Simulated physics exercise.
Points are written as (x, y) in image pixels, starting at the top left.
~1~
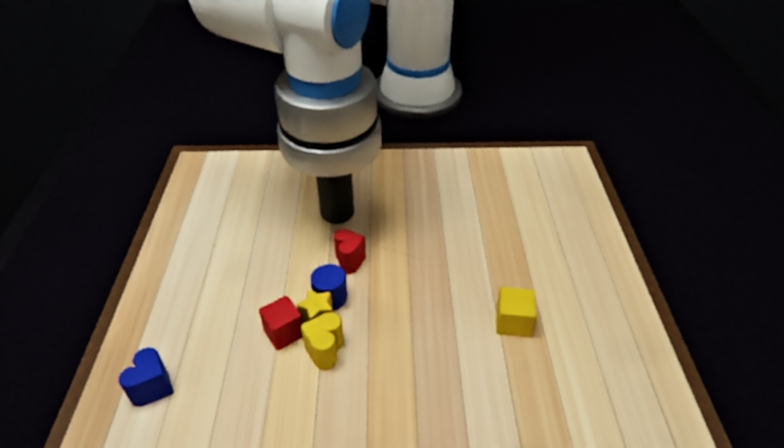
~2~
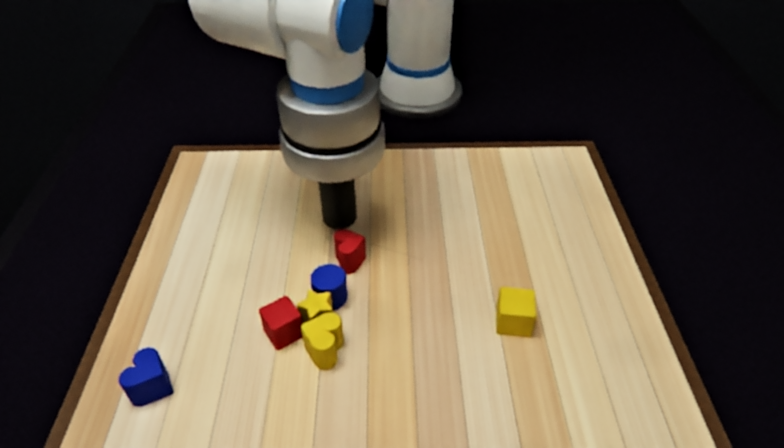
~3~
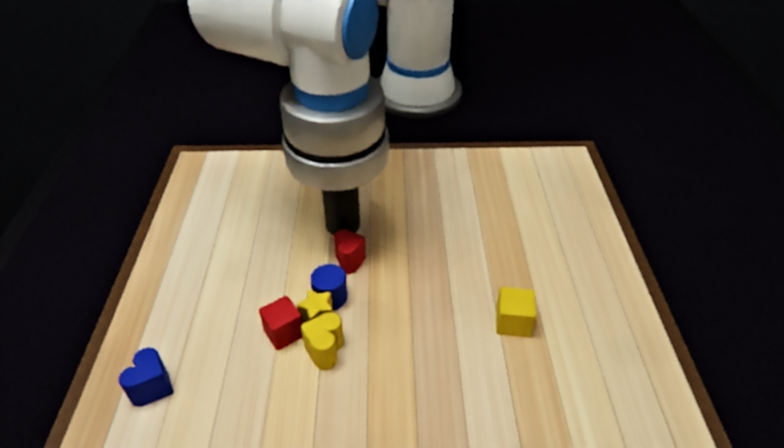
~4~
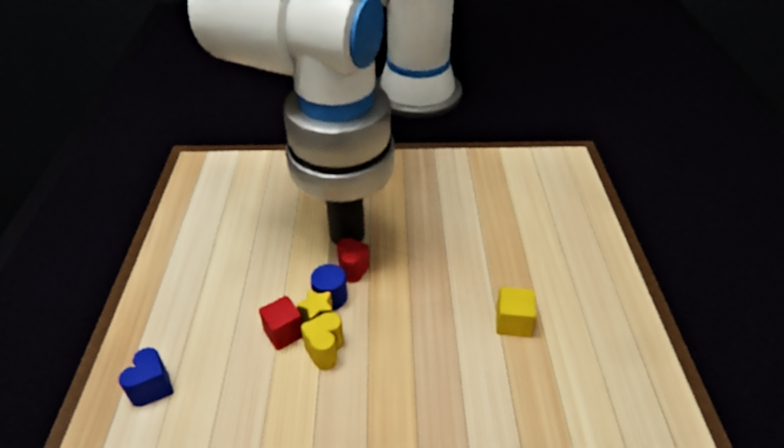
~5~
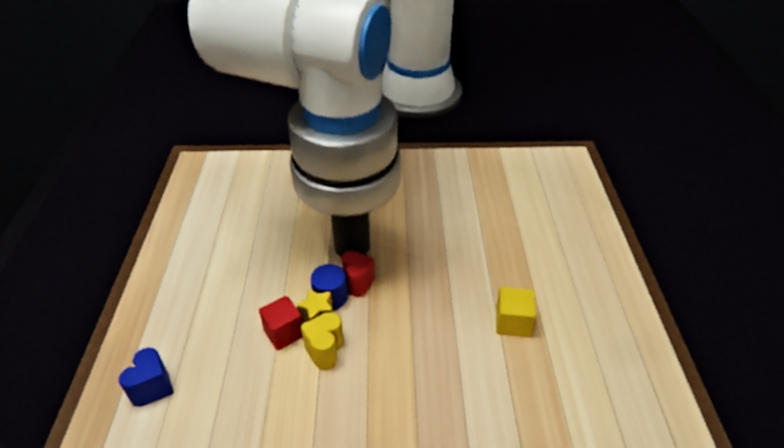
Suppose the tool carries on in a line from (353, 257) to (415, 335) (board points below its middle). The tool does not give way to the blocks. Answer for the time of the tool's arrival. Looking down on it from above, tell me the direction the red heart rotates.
It goes clockwise.
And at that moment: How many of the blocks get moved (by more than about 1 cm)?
Number moved: 1.
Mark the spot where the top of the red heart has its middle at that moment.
It should be at (379, 328) by then.
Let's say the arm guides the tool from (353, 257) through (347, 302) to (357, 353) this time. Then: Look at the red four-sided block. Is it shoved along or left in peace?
By the end it has moved.
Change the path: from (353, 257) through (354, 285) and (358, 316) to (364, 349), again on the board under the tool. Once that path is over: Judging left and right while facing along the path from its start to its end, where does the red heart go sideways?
Its shift is leftward.
On the path given first. One third of the way, tool (372, 272); red heart (370, 290), turned 25° clockwise.
Two thirds of the way, tool (393, 299); red heart (376, 317), turned 70° clockwise.
At the end, tool (415, 325); blue circle in place; red heart (379, 328), turned 130° clockwise.
